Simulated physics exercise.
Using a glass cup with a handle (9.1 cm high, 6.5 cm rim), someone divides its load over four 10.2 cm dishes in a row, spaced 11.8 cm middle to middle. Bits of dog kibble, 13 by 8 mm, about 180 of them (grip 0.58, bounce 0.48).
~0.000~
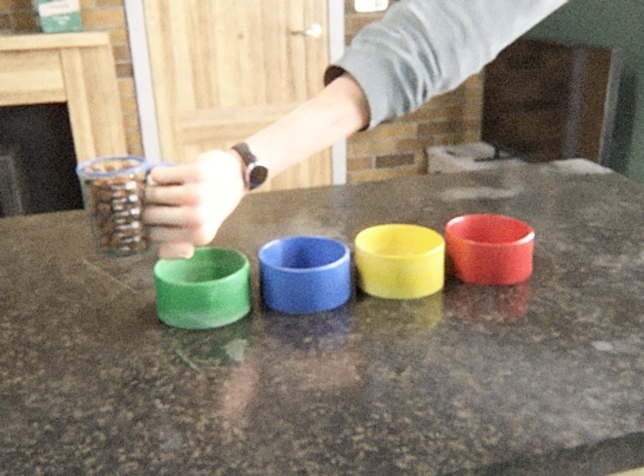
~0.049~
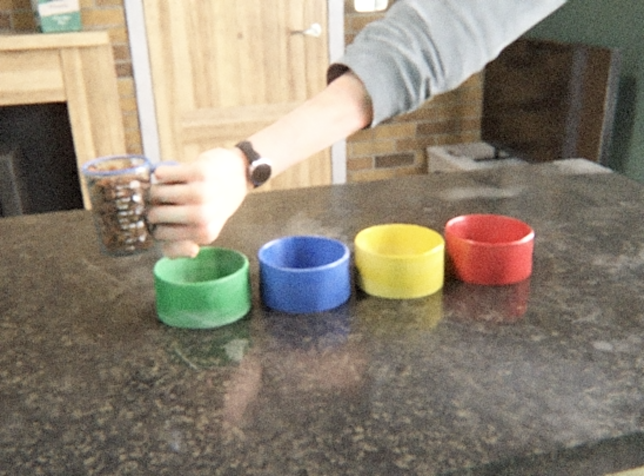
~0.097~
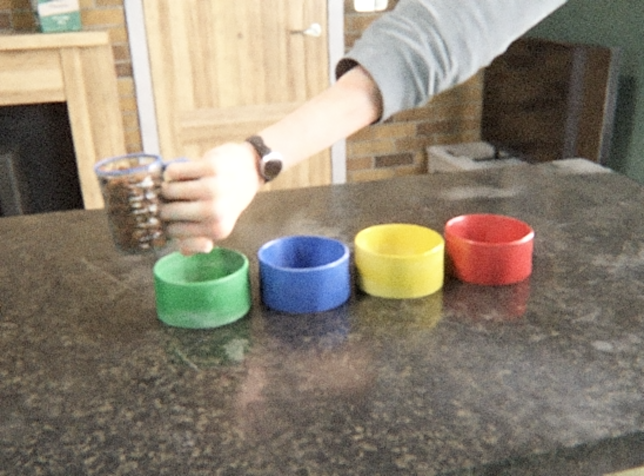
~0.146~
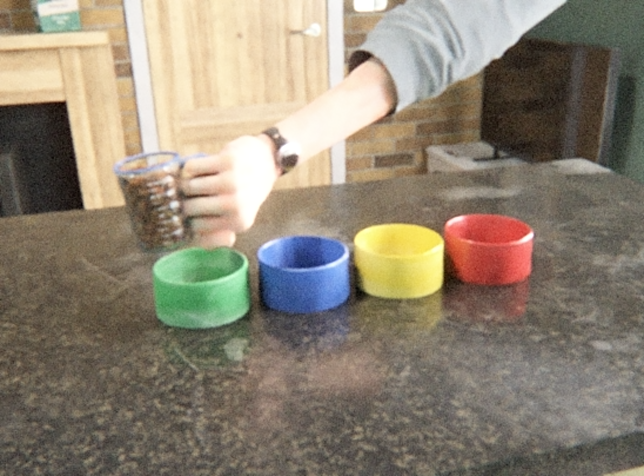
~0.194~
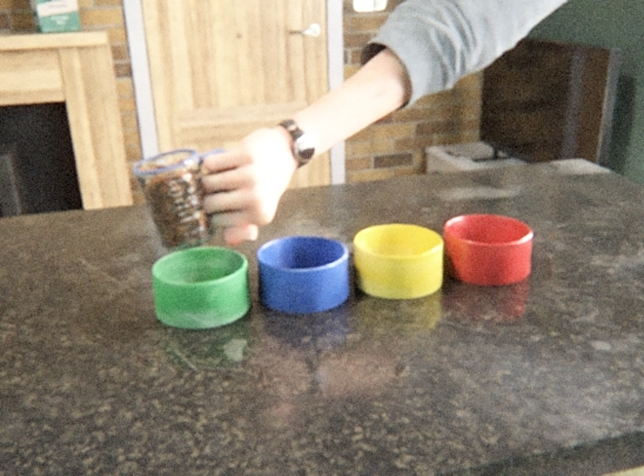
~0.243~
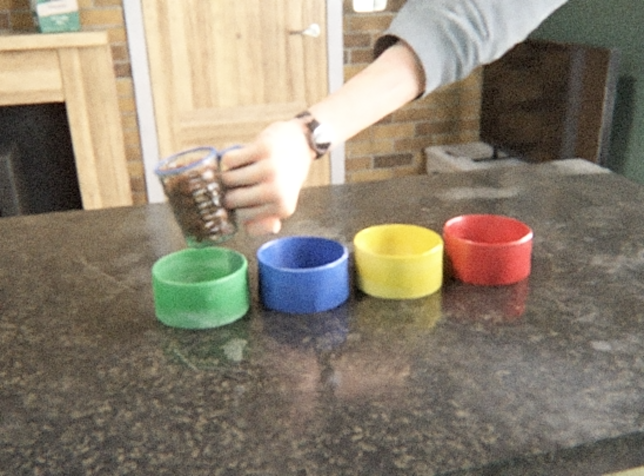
On a dark speckled countertop in a room with a wooden door and brick wall, seen from slightly above by a still camera, four round dishes sit in a row, green, blue, yellow and red from left to right. A hand in a grey sleeve and dark watch holds a glass cup of brown pieces at the left. The arm carries the cup rightward behind the green dish, gradually tilting it.
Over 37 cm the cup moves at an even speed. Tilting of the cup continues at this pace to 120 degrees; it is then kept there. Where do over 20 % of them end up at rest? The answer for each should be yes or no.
Red - no, blue - no, green - no, yellow - yes, counter - no.
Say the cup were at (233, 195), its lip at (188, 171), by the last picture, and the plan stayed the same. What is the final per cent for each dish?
Per cent kept: Red 0, blue 0, green 0, yellow 100.
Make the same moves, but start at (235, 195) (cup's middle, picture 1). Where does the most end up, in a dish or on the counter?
Largest amount ends at red.
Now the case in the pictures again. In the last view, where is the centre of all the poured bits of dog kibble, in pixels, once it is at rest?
Look around (397, 263) in the last picture.
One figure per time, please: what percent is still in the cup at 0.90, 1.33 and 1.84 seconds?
Roughly 100, then 95, then 25.
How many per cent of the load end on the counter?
The share comes to some 0 percent.
After 0.90 s, tilt 64 degrees; cup holds 100 %.
After 1.33 s, tilt 97 degrees; cup holds 95 %, yellow 5 %.
After 1.84 s, tilt 120 degrees; cup holds 25 %, yellow 75 %.
At rest (2.7 s), red 0 %, blue 0 %, green 0 %, yellow 100 %, counter 0 %.
